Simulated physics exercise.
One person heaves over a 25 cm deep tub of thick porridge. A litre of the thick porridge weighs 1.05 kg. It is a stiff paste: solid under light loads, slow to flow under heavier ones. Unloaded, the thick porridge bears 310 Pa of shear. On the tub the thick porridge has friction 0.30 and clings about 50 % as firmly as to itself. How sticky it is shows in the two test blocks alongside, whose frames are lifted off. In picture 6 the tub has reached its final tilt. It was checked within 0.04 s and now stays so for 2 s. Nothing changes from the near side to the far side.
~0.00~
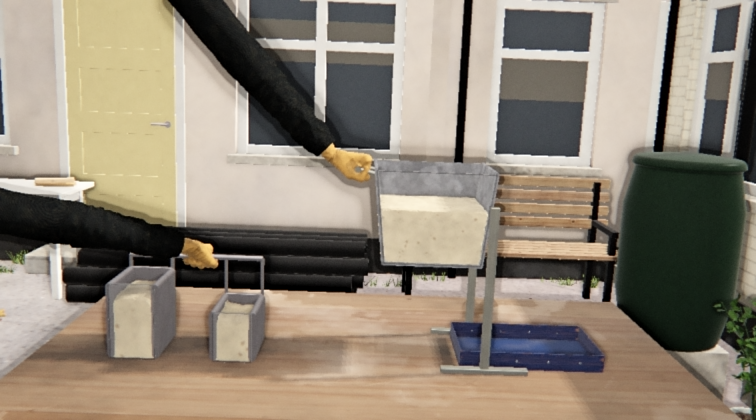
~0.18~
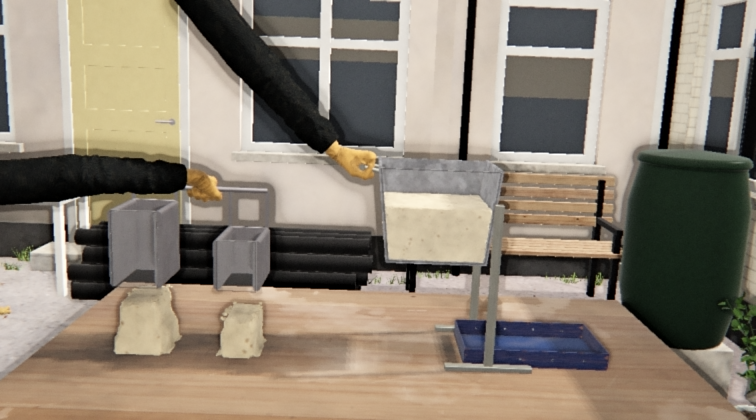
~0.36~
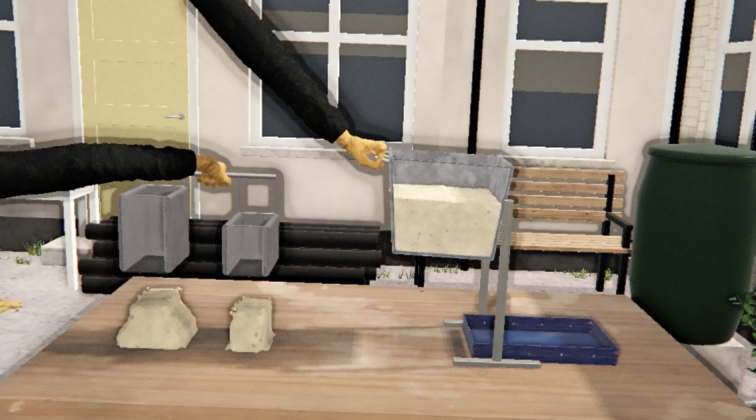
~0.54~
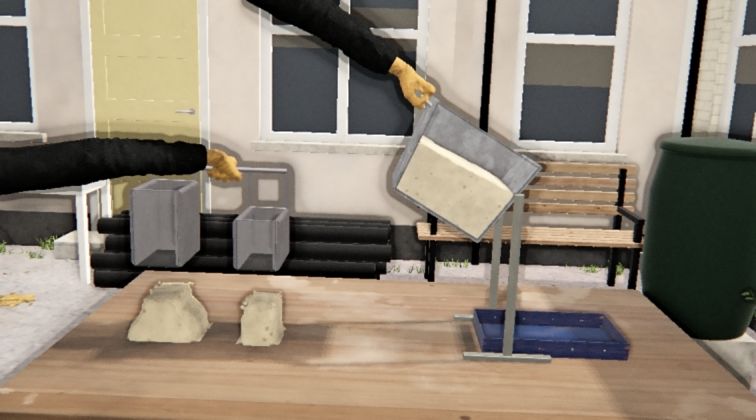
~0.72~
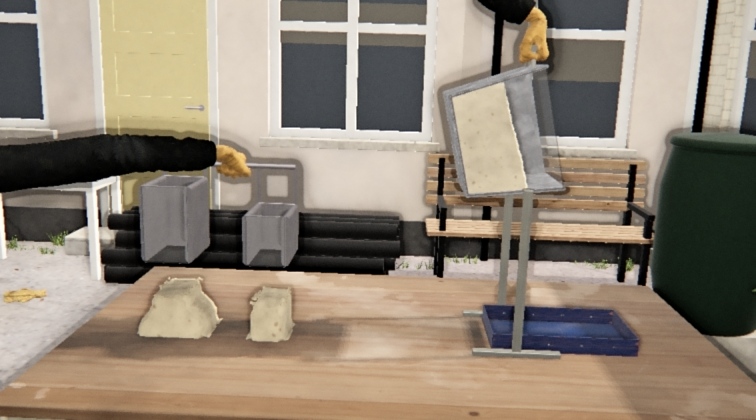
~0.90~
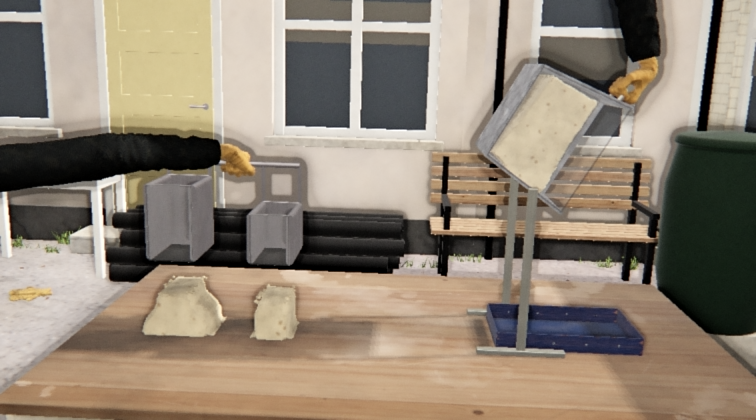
One gloved hand unmoulds two pale blocks, the left sagging, then another rotates a tub clockwise.
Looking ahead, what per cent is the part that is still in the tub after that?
About 0 %.
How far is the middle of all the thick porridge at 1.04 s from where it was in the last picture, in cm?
About 17 cm.
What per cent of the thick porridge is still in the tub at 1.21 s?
Some 0 per cent.
After 1.04 s, the tub is at 119 degrees and holds 48 %.
After 1.21 s, the tub is at 119 degrees and holds 0 %.
After 1.38 s, the tub is at 119 degrees and holds 0 %.
After 1.55 s, the tub is at 119 degrees and holds 0 %.
After 2.90 s, the tub is at 119 degrees and holds 0 %.
